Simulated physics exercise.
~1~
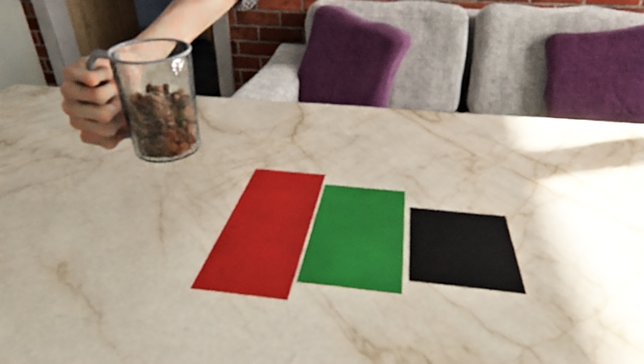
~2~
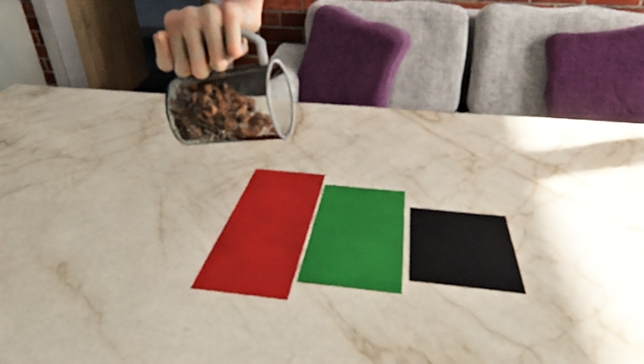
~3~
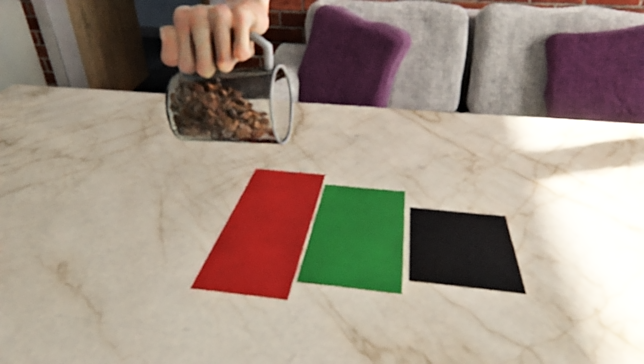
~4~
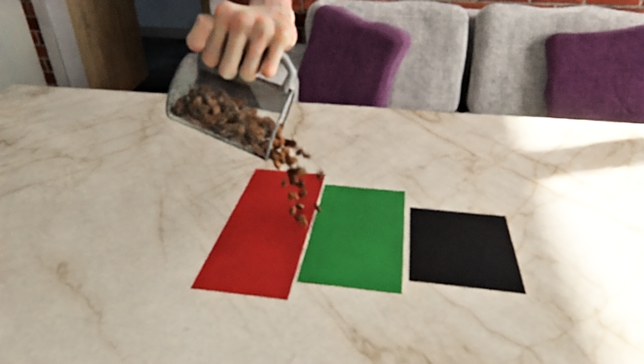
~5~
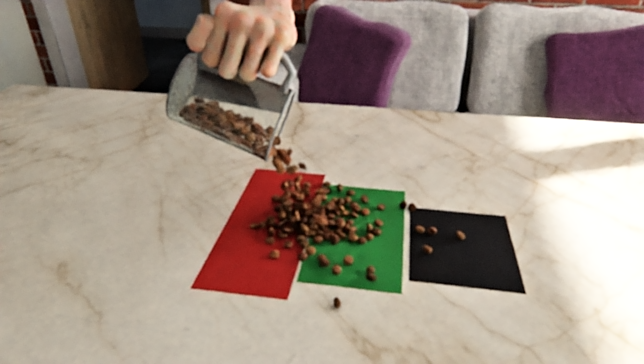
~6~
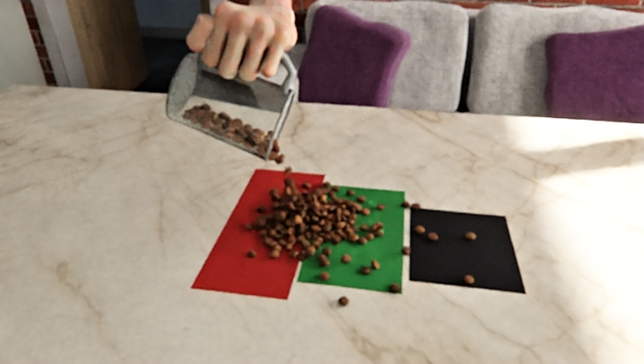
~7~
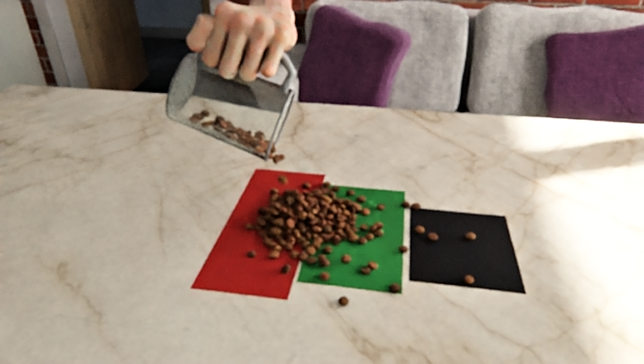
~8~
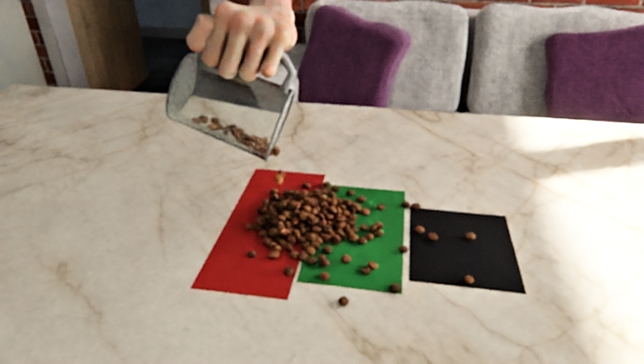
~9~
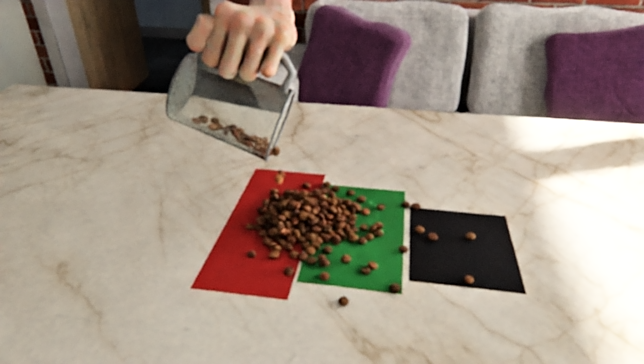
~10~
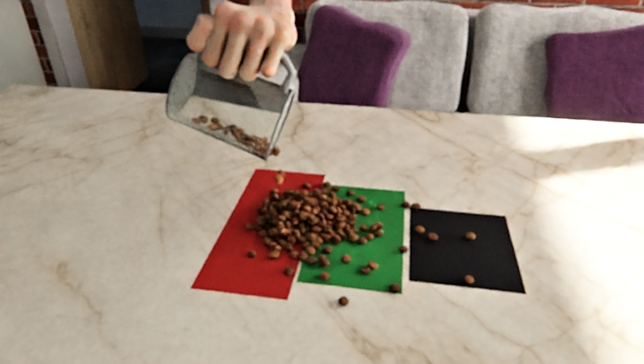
A hand moved a clear mug of brown kibble to the right and tipped it over, spilling a pile across the red and green mats, with a few pieces scattering onto the black one and the table while some stayed in the mug.
